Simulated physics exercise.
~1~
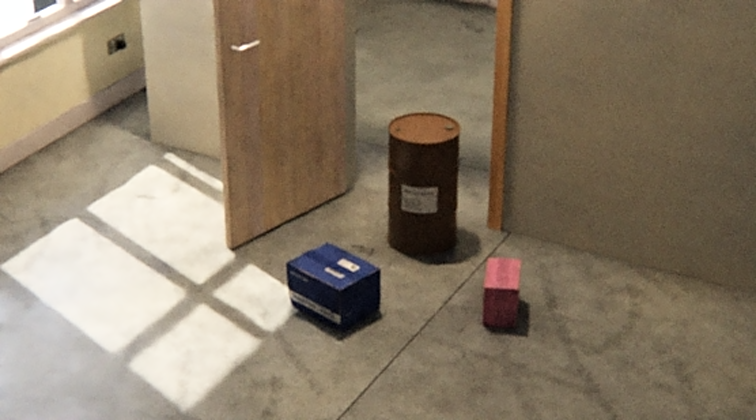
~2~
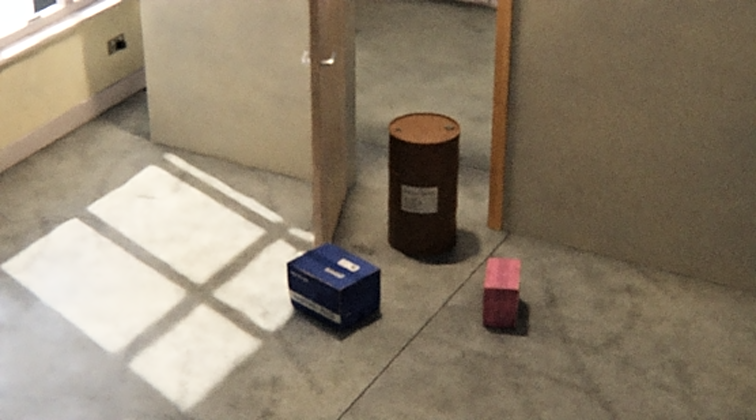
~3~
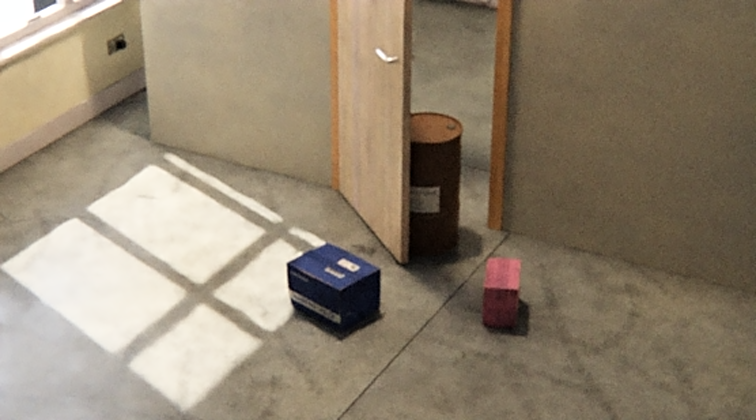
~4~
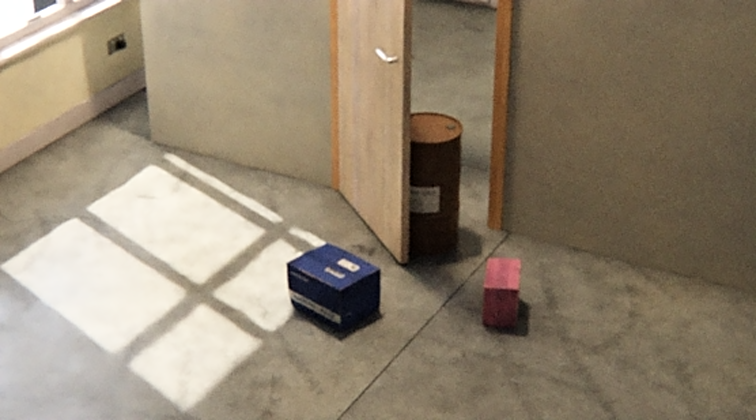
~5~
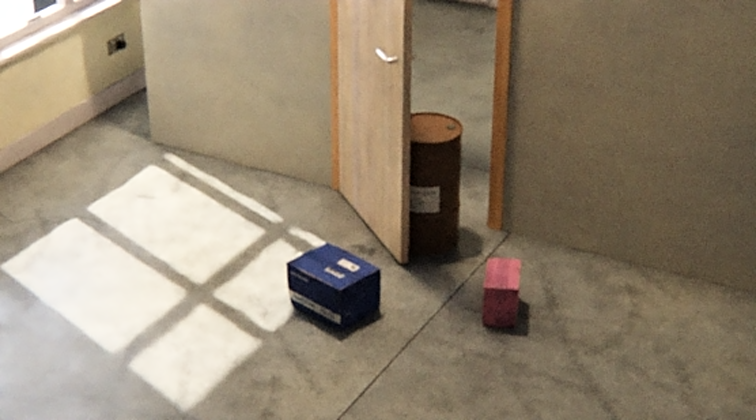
A wooden door swings partway closed and stops against a brown drum in the doorway.
